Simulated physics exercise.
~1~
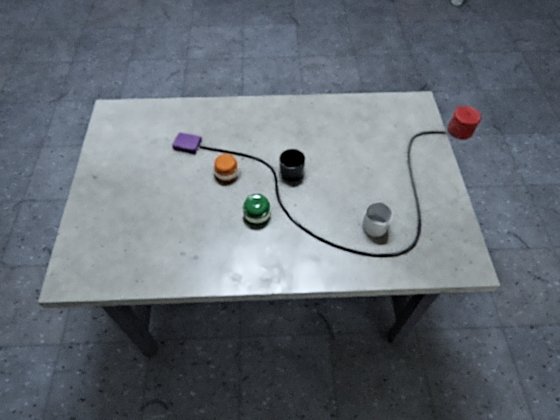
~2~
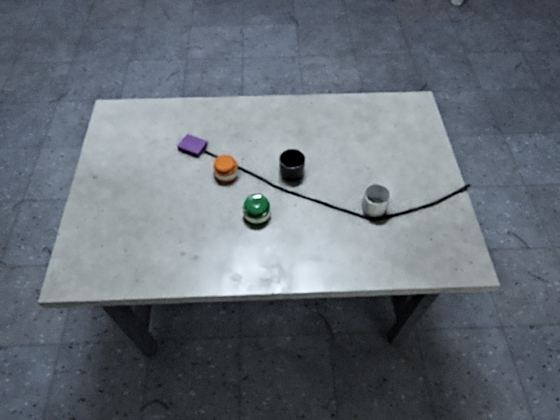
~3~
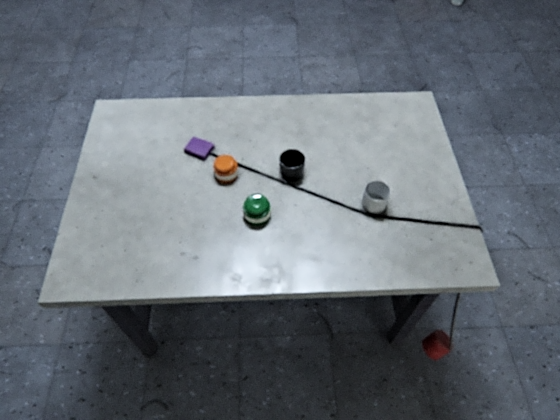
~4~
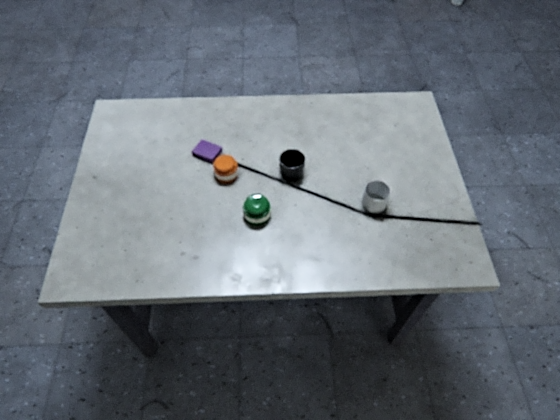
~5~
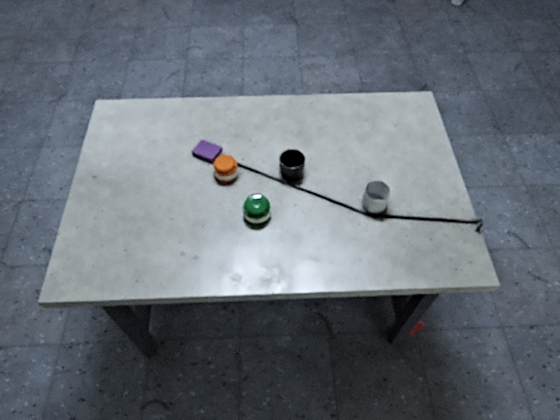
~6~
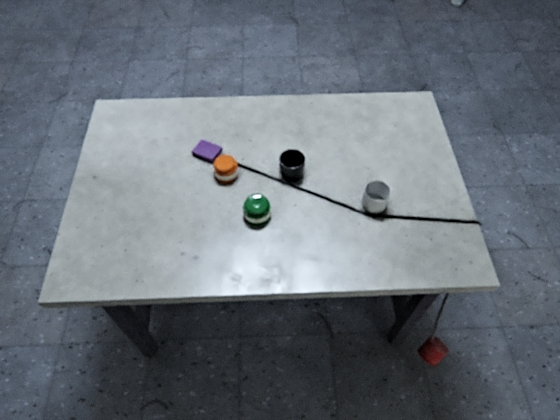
A red block drops off the table's right side, pulling its cable taut, and hangs there.
